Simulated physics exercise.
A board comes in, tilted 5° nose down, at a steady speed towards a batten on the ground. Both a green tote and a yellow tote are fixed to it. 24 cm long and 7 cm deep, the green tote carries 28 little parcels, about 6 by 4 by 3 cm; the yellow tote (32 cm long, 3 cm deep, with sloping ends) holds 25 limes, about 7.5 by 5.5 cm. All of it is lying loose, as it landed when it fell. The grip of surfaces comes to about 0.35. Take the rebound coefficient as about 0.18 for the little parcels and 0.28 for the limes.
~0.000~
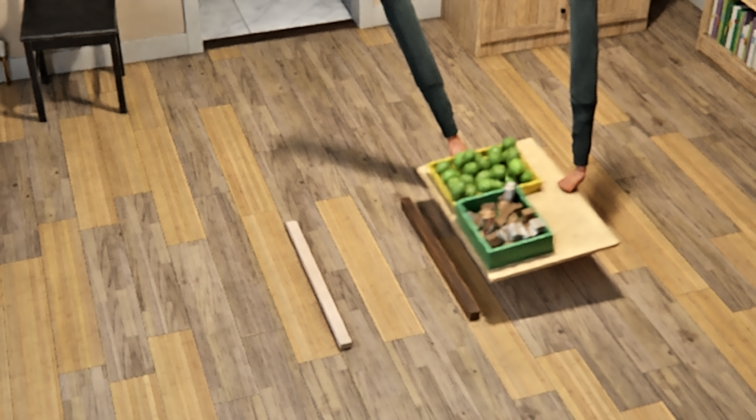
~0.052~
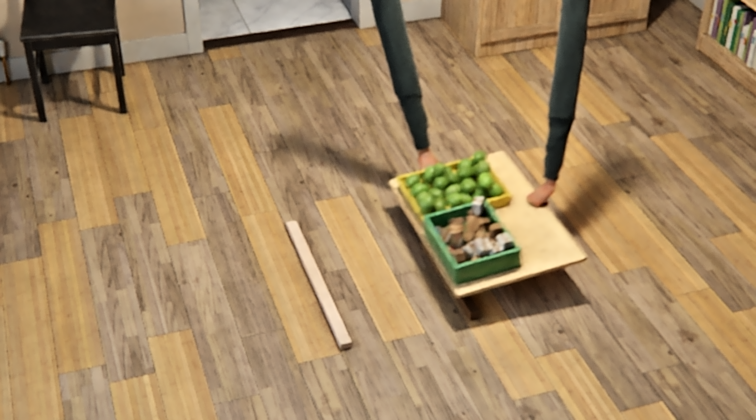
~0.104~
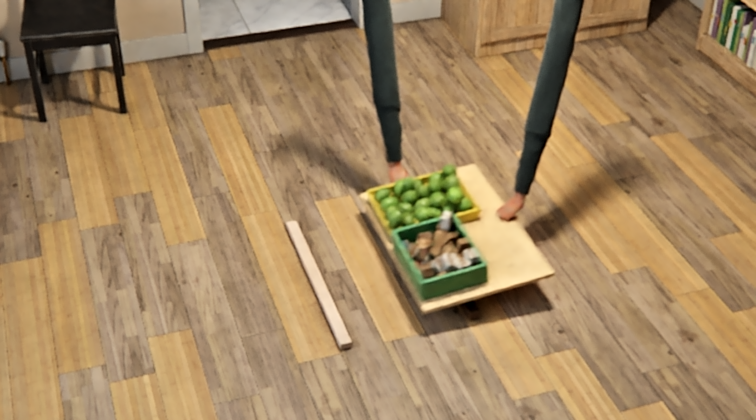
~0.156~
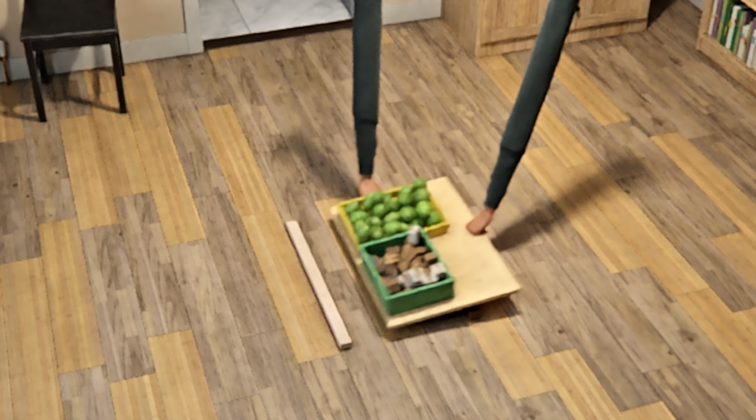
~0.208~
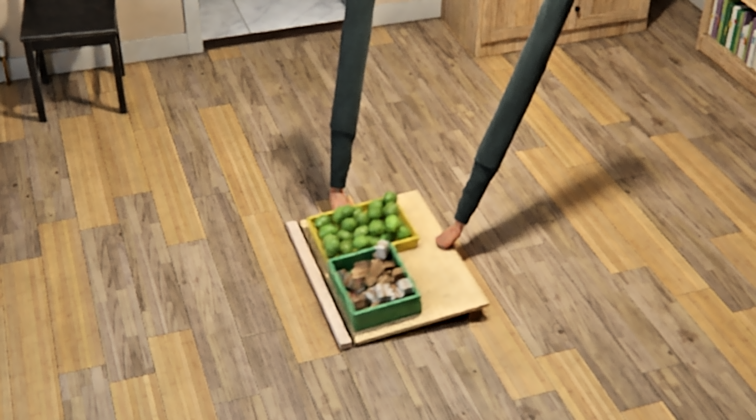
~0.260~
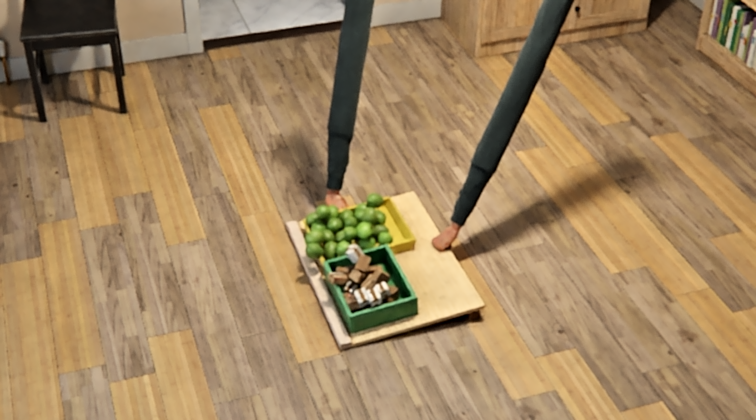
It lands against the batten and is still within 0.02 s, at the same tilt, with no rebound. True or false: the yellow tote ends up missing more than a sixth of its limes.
True.
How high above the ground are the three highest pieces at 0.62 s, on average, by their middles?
About 14 cm up.
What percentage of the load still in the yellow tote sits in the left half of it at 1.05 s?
About 80 per cent.
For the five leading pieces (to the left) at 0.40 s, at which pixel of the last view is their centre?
The five leading pieces sit around (278, 253).
After 0.40 s, the green tote is down by 2 of 28 and the yellow tote is down by 9 of 25.
After 0.62 s, the green tote is down by 2 of 28 and the yellow tote is down by 12 of 25.
Outcome (at 1.05 s), the green tote is down by 3 of 28 and the yellow tote is down by 13 of 25. Asked share, 13 of 25, 52 per cent.
